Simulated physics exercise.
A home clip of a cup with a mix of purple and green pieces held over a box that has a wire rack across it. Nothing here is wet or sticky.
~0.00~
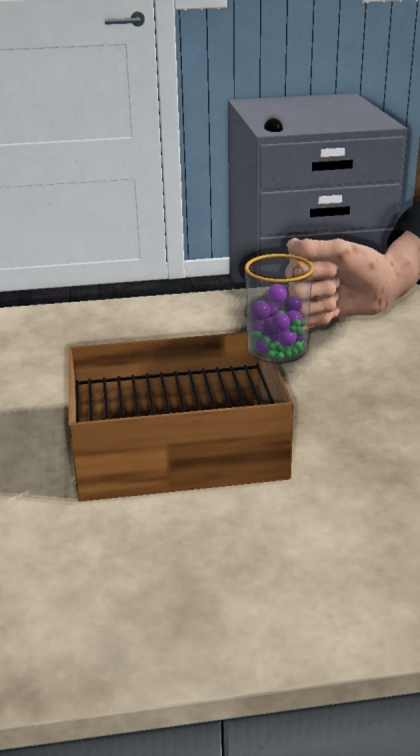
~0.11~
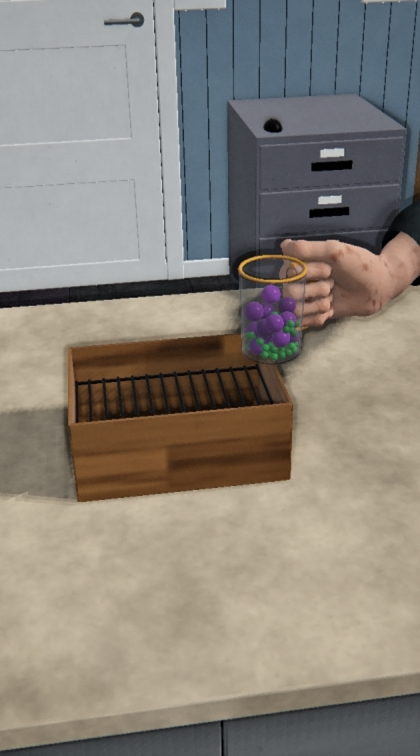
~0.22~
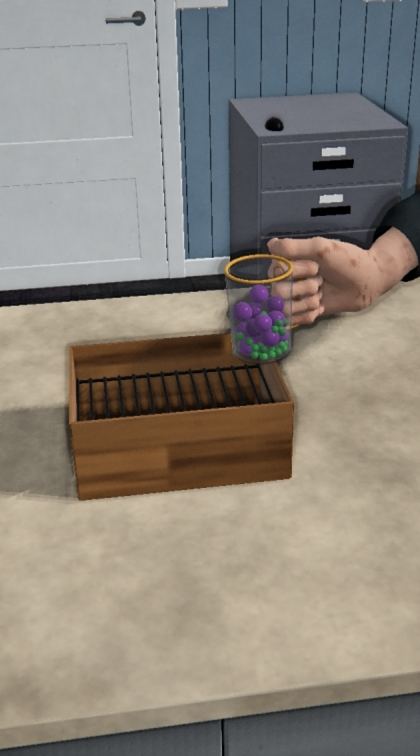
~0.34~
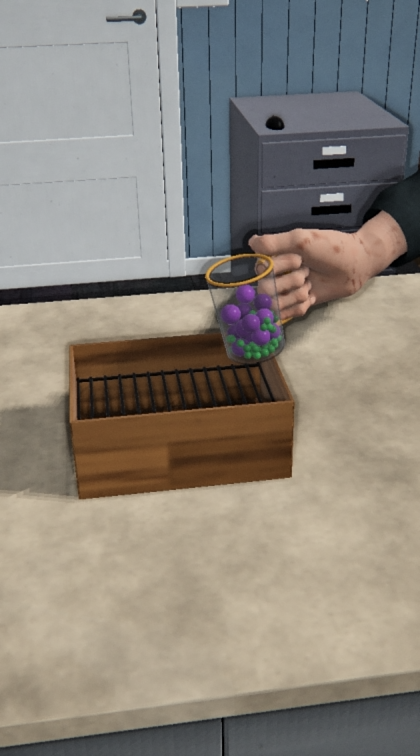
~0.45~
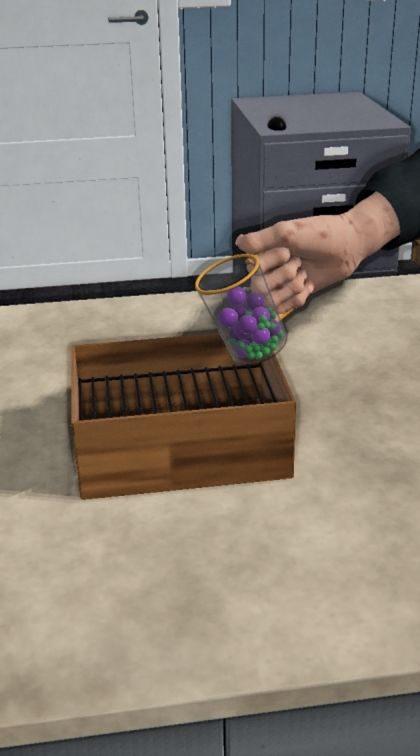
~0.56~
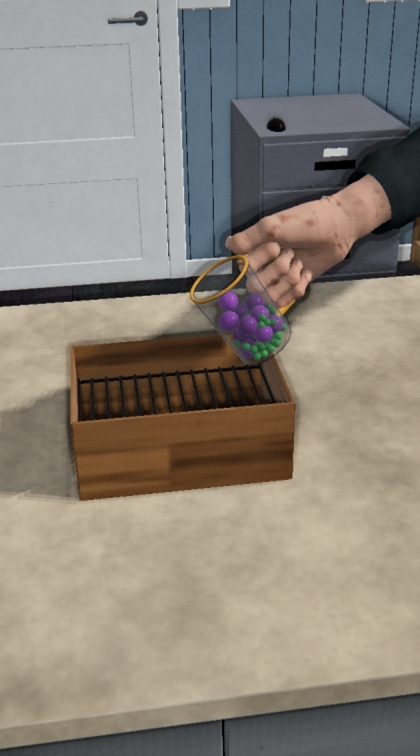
A hand reaching in from the right holds a clear, gold-rimmed cup above a pale countertop, seen from slightly above in a room with a white door and blue panelled wall. Larger purple balls and smaller green ones fill the cup's lower part, beside a wooden box with a dark wire rack, a grey drawer cabinet behind. The cup shifts left, then tilts steadily leftward, the balls staying inside.
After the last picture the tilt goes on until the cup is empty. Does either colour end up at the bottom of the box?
Purple: They rest on the wires. Green: They fall between the wires.
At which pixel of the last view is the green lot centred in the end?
Near (201, 442).
After 0.88 s, purple ones, all in the cup; green ones, all in the cup.
After 1.22 s, purple ones, all in the cup; green ones, all in the cup.
After 1.62 s, purple ones, all on or over the wires; green ones, a small part in the cup, about half on or over the wires, about a third under the rack.
At rest (2.7 s), purple ones, all on the wires, none under the rack; green ones, all under the rack.
